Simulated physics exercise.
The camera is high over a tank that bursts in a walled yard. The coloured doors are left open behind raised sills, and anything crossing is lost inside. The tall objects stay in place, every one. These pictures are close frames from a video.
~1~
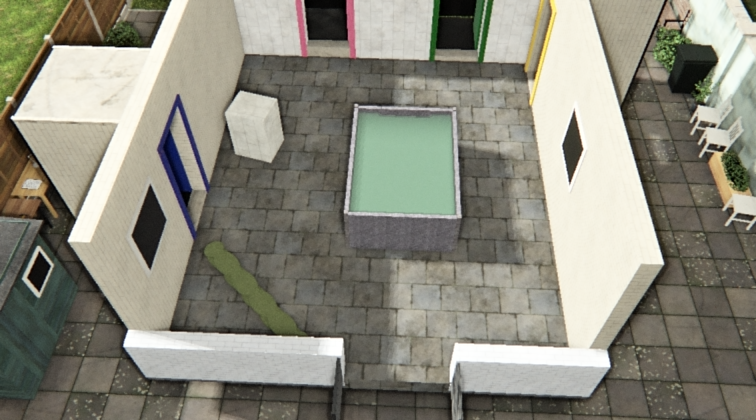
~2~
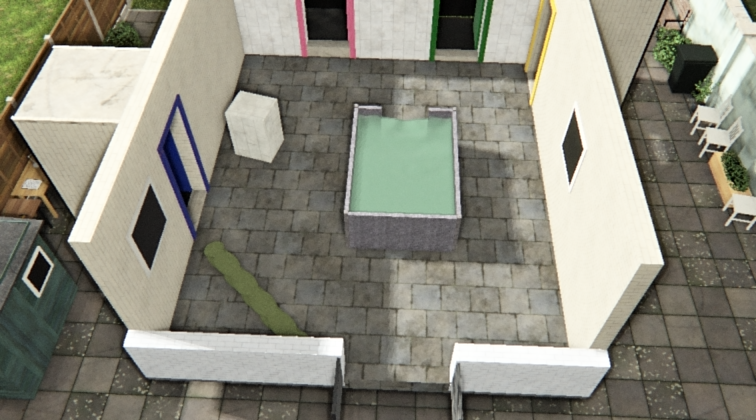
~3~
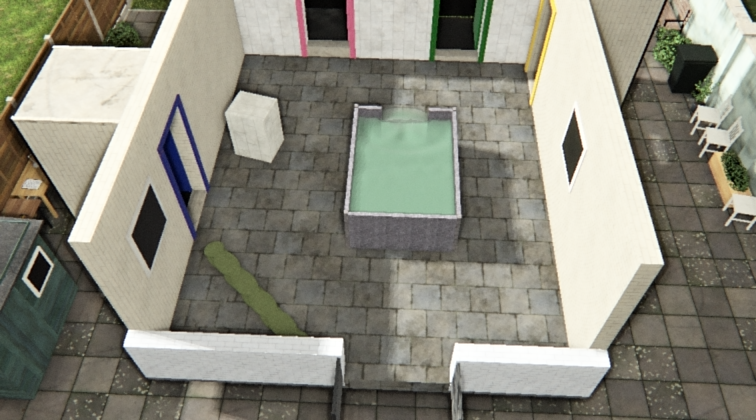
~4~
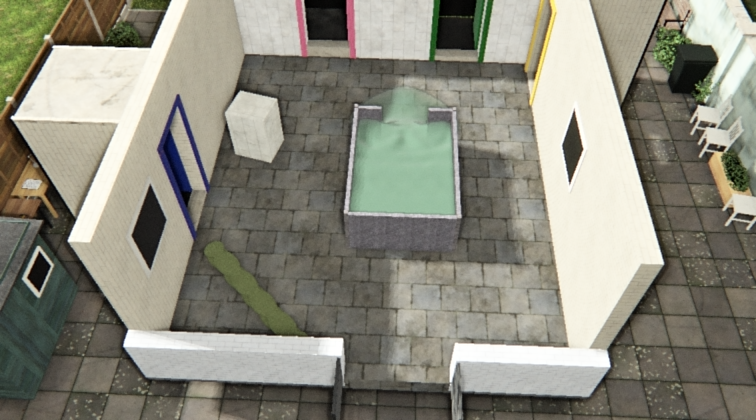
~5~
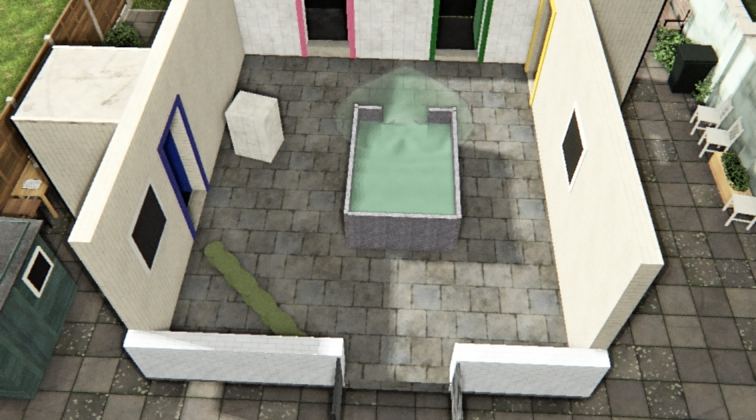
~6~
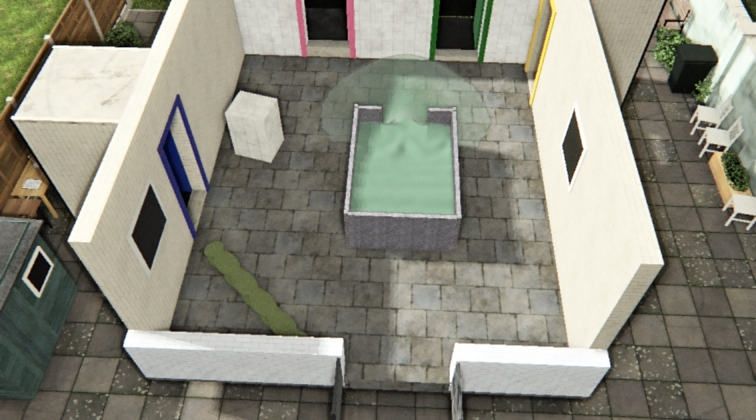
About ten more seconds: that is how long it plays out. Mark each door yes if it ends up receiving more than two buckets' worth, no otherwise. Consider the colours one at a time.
Pink door - no, yellow door - yes, green door - yes, blue door - no.
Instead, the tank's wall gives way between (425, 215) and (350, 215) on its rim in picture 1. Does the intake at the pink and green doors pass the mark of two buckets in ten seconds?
The pink door remains below and the green door remains below.
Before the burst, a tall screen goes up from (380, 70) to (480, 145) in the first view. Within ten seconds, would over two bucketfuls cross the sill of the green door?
The green door falls short.
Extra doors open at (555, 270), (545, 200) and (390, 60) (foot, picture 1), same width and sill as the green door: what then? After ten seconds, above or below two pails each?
Falls short; falls short; exceeds the limit.
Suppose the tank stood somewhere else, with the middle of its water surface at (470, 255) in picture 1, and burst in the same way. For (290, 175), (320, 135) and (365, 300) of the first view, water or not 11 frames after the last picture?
Spared, hit, spared.
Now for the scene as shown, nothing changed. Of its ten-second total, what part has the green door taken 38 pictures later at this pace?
About 100 %.
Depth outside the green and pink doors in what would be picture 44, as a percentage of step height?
Respectively about 110 and 40 per cent.
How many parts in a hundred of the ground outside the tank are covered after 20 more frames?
Roughly 40 per cent.
A moment on, water covers 25 % of the floor; the pink door wet at the sill, nothing in, the yellow door wet at the sill, nothing in, the green door over two buckets in, the blue door not reached.
Next, water covers 30 % of the floor; the pink door wet at the sill, nothing in, the yellow door under two buckets in, the green door far over two buckets in, the blue door not reached.
Then, water covers 40 % of the floor; the pink door wet at the sill, nothing in, the yellow door far over two buckets in, the green door far over two buckets in, the blue door wet at the sill, nothing in.
Later, water covers 80 % of the floor; the pink door wet at the sill, nothing in, the yellow door far over two buckets in, the green door far over two buckets in, the blue door wet at the sill, nothing in.
In the end, water covers 90 % of the floor; the pink door wet at the sill, nothing in, the yellow door far over two buckets in, the green door far over two buckets in, the blue door wet at the sill, nothing in.
